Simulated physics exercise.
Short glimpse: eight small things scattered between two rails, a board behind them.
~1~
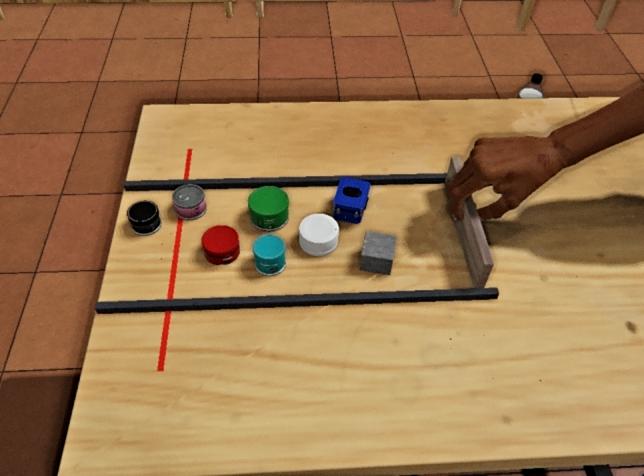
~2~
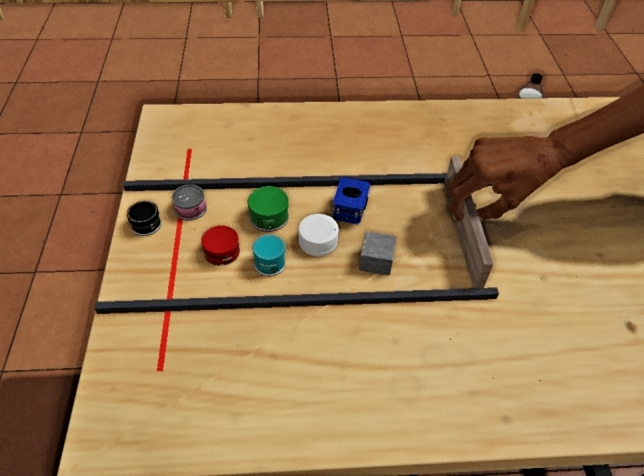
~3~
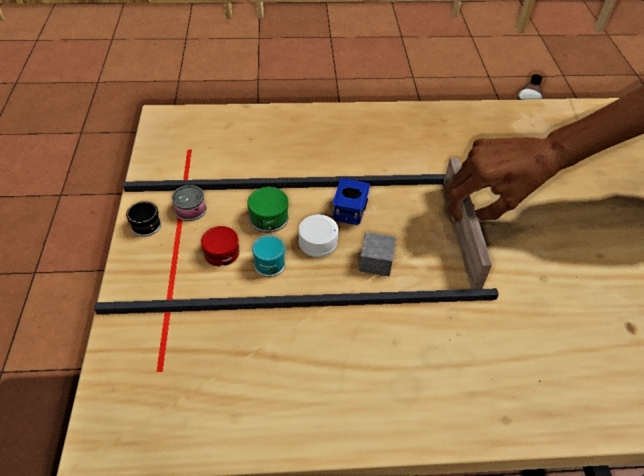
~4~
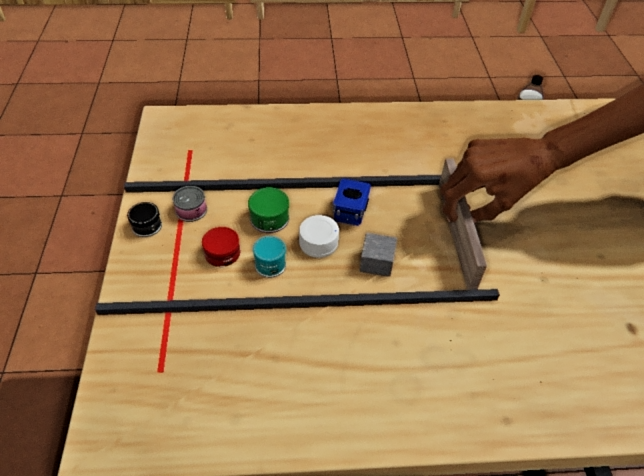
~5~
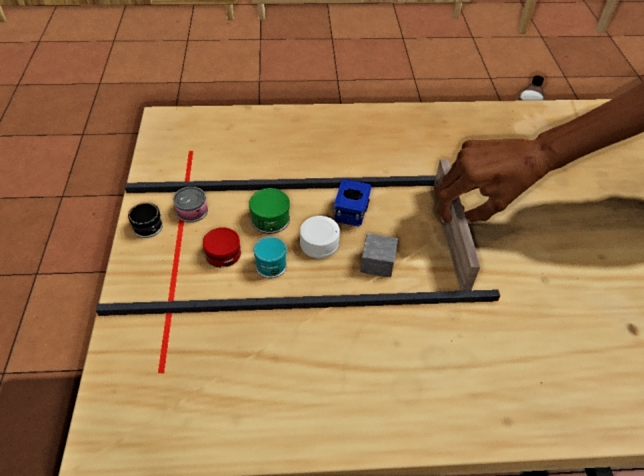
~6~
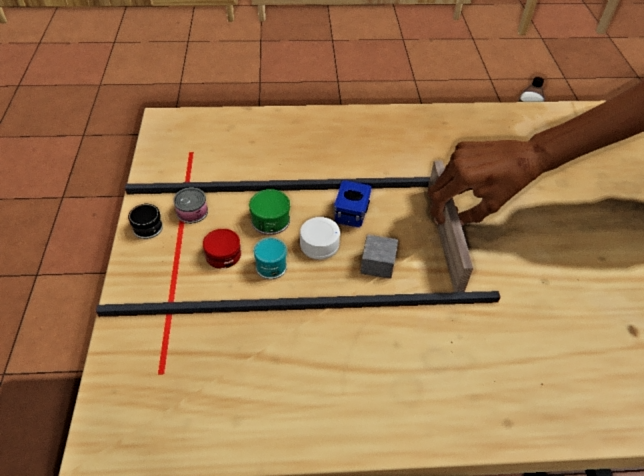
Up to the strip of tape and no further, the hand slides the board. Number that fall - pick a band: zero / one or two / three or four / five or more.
Band: One or two.
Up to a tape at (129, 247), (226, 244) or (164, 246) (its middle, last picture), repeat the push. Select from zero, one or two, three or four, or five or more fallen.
Tape by tape, the falls would be: At least five, then none at all, then 3 or 4.
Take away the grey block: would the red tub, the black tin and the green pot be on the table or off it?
I'd say the red tub stays up, the black tin does not stay, and the green pot stays up.
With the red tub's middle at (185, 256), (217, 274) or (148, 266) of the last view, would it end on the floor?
The red tub falls; is kept; comes down.
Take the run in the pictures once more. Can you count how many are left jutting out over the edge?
Answer: 2.
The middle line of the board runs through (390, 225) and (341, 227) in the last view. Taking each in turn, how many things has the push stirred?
Counts: 1 / 3.
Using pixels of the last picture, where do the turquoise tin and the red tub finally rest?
Turquoise tin: About (122, 275); red tub: About (119, 251).
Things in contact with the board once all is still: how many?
Contact count: 3.
A little later, none off yet; black tin at rest near (146, 221); pink tin at rest near (191, 205); red tub at rest near (222, 249).
Next, none off yet; black tin at rest near (146, 221); pink tin at rest near (191, 205); red tub moving near (218, 248).
Later still, none off yet; black tin moving near (138, 223); pink tin shifted about its own width near (152, 198); red tub shifted about its own width near (166, 247).
When it is over, the number that fall off is one or two; down, pink tin and black tin.
